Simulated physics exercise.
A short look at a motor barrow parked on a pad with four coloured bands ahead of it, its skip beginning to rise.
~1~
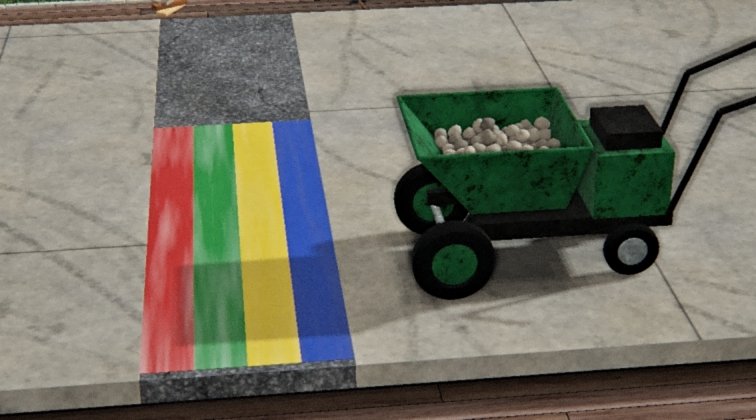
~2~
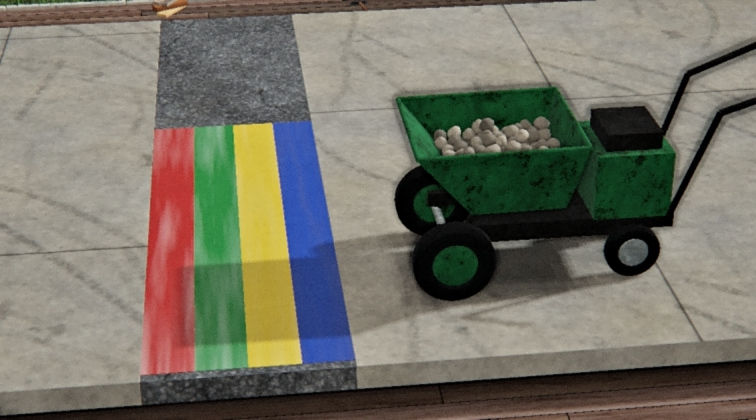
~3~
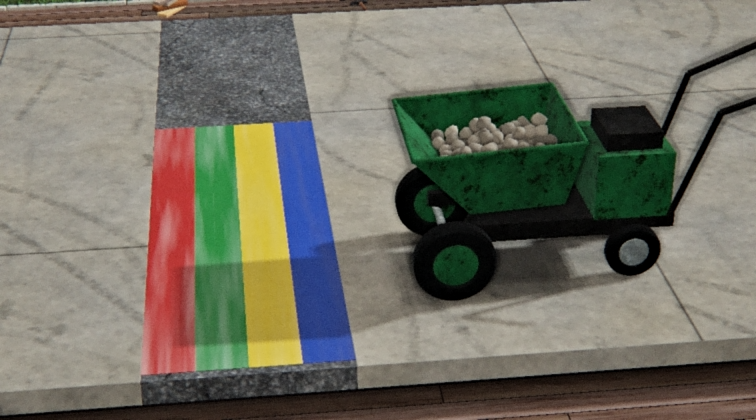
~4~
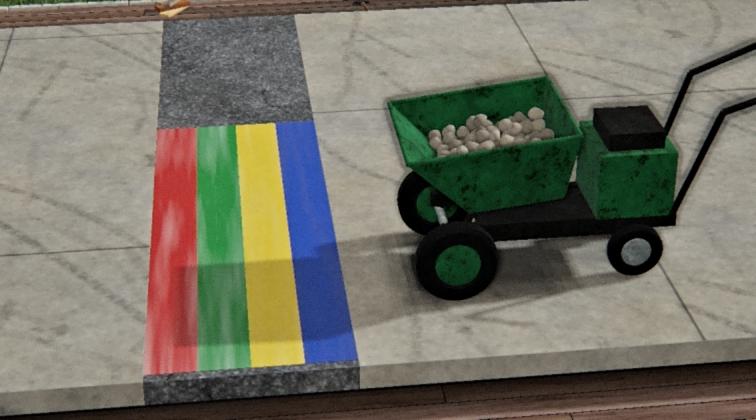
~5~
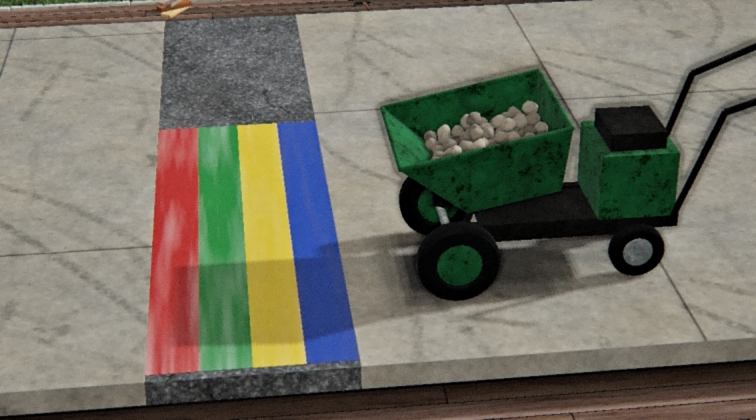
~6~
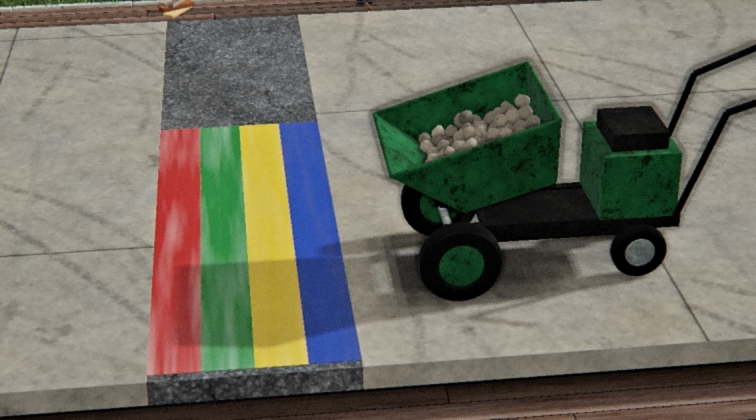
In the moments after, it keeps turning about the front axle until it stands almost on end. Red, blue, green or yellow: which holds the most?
The yellow strip carries the most.
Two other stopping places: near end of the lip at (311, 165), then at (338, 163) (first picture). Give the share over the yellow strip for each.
About 0 and 10 per cent.
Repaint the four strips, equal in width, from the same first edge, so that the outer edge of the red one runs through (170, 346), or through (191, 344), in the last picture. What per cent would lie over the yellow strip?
Near 40 % and 30 %.
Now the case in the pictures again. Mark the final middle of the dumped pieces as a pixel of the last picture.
Near (275, 268).
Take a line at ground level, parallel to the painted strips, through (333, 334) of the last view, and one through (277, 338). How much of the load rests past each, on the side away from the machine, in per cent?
About 80 and 40 per cent.
Shortly afterwards, skip tipped steeply; the whole lot in the skip.
Next, skip tipped right over; near two thirds in the skip; near a quarter over the blue strip; near a quarter over the yellow strip.
Some moments later, skip tipped right over; near a quarter in the skip; near a quarter over the blue strip; near a third over the yellow strip; near a quarter over the green strip; only a few over the red strip; only a few off the paint.
In the end, skip tipped right over; near a quarter in the skip; near a quarter over the blue strip; near a third over the yellow strip; near a quarter over the green strip; only a few over the red strip; only a few off the paint.
